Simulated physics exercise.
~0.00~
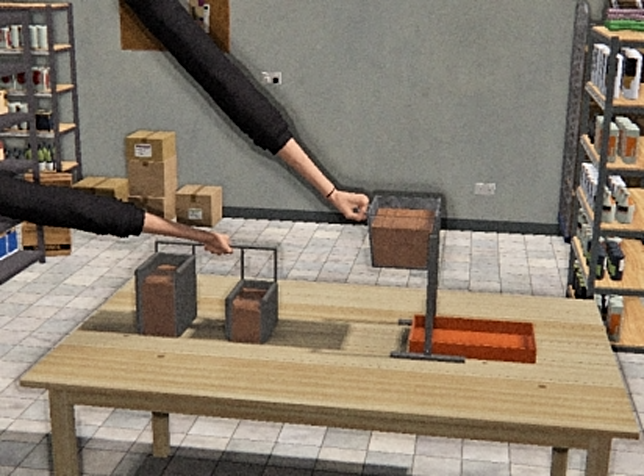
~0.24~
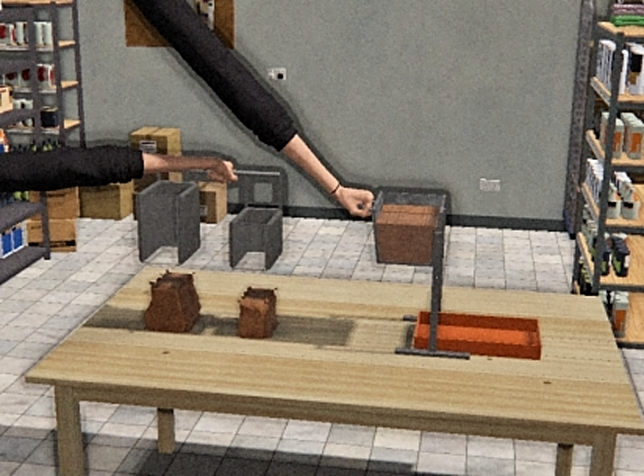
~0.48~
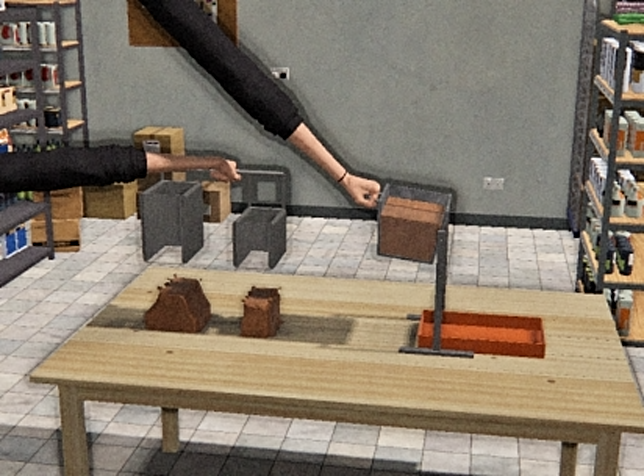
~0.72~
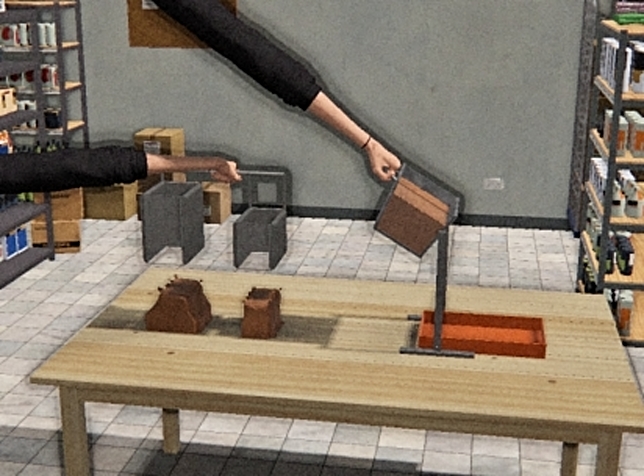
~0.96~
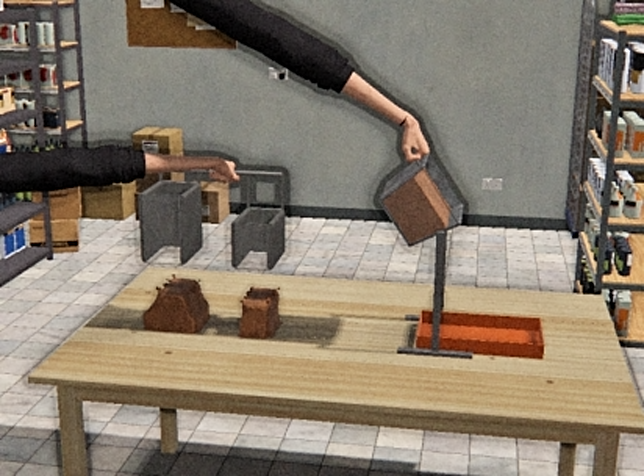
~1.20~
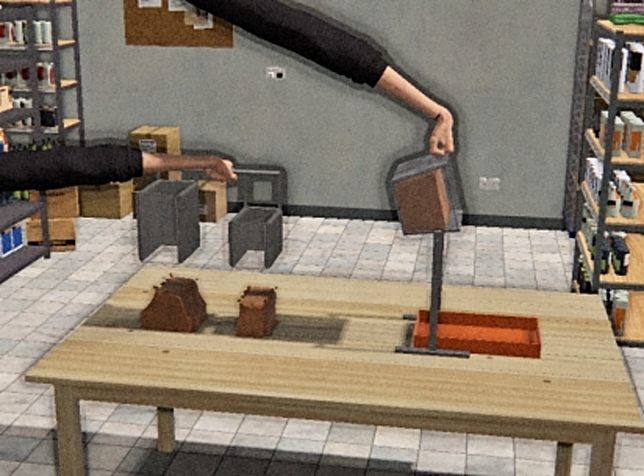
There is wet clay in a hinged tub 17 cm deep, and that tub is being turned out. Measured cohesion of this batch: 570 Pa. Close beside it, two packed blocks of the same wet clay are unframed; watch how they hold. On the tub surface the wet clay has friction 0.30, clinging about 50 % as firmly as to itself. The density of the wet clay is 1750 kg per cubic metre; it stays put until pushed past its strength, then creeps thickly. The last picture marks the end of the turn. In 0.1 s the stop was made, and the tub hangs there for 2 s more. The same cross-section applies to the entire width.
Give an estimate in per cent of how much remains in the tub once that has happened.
100 %.
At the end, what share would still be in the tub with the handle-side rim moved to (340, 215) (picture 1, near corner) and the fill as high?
I'd put it at close to 60 per cent.
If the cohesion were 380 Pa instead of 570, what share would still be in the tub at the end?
That comes out at roughly 75 %.
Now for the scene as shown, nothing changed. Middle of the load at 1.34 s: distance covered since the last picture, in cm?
Roughly 0 centimetres.
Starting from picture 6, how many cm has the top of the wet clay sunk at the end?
1 cm.
After 1.34 s, the tub is at 76 degrees and holds 100 %.
After 1.51 s, the tub is at 76 degrees and holds 100 %.
After 1.68 s, the tub is at 76 degrees and holds 100 %.
After 1.85 s, the tub is at 76 degrees and holds 100 %.
After 3.20 s, the tub is at 76 degrees and holds 100 %.
